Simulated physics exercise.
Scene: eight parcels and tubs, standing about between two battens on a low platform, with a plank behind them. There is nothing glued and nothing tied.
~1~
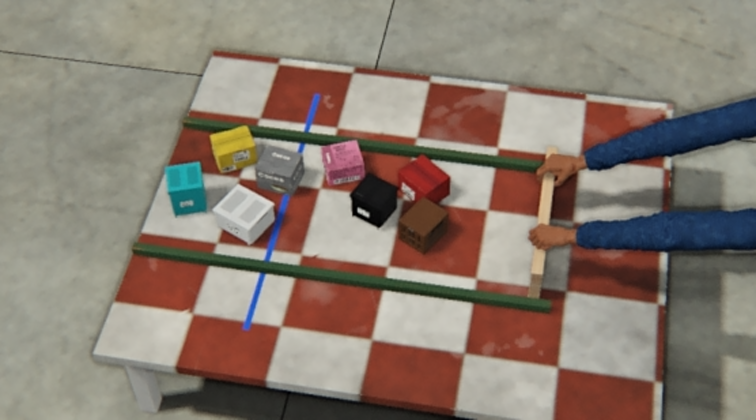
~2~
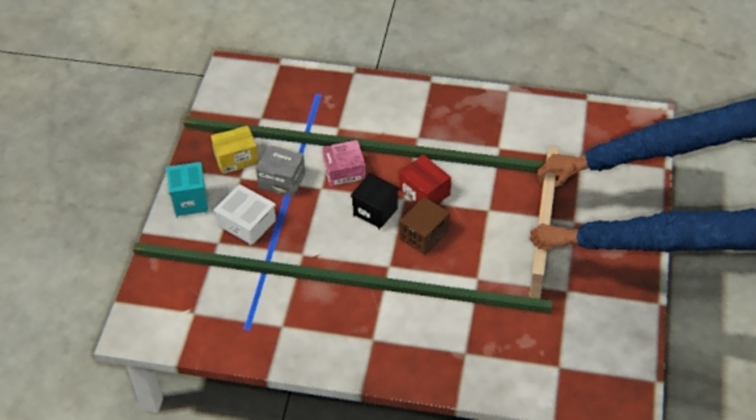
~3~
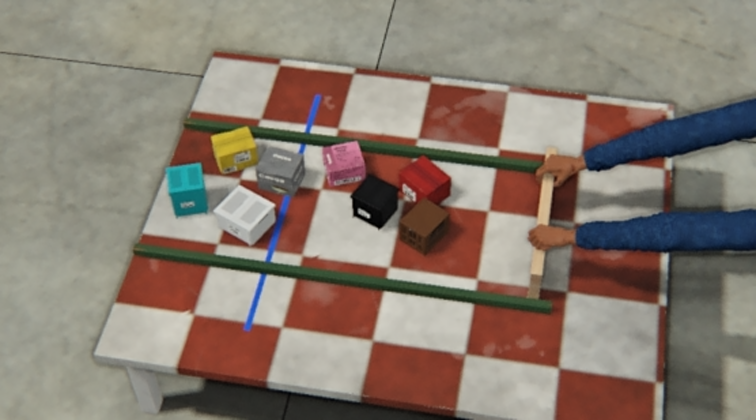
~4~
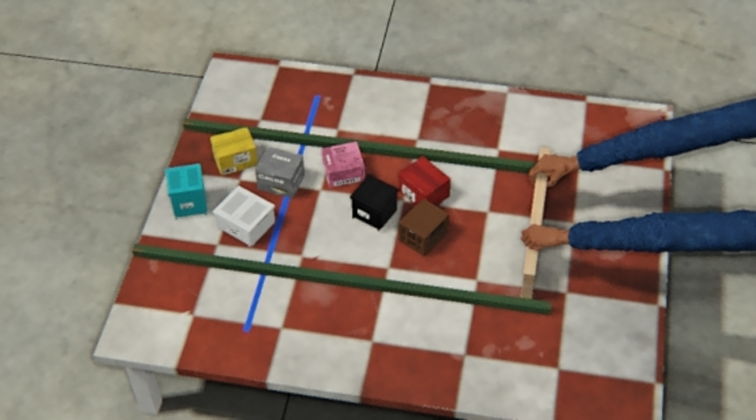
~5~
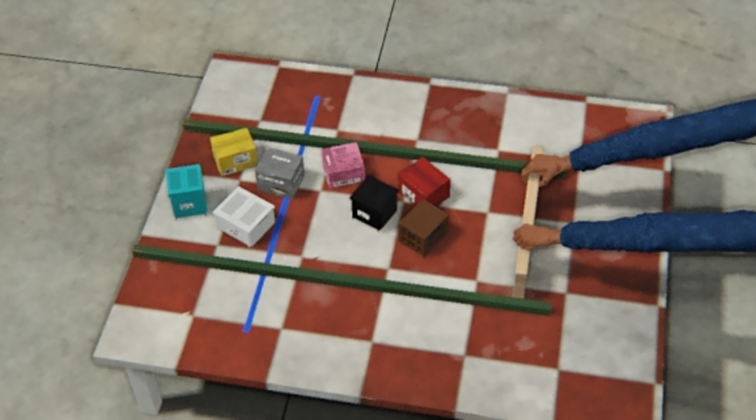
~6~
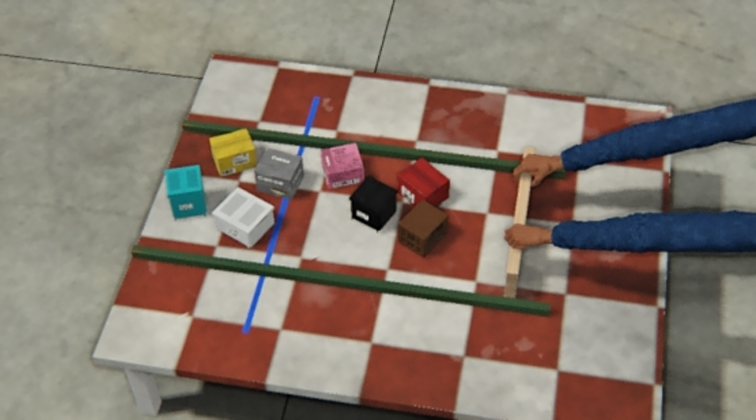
On a red-and-white checked platform, eight small boxes in different colours sit between two green battens, some beyond a blue line. Two hands hold a wooden plank still at the right, then slide it slowly a short way left, while the boxes stay put and the plank remains clear of them.
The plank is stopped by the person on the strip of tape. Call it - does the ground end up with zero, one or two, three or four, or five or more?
The ground ends up with zero.
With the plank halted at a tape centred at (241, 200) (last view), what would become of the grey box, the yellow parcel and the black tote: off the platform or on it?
First, the grey box is safe; next, the yellow parcel takes the fall; last, the black tote is safe.
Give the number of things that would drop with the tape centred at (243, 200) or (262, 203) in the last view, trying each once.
Try 1: 2; try 2: 0.
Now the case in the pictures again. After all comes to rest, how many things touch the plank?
It touches 2.
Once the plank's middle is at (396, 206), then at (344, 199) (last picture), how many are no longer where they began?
I make it 4 at the first spot and 5 at the other.
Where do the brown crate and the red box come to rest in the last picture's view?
The brown crate stops around (260, 216); the red box around (265, 169).
Soon after, none off yet; turquoise tote at rest near (186, 193); yellow parcel at rest near (234, 153); white tote at rest near (244, 218).
In the end, the number that fall off is zero.
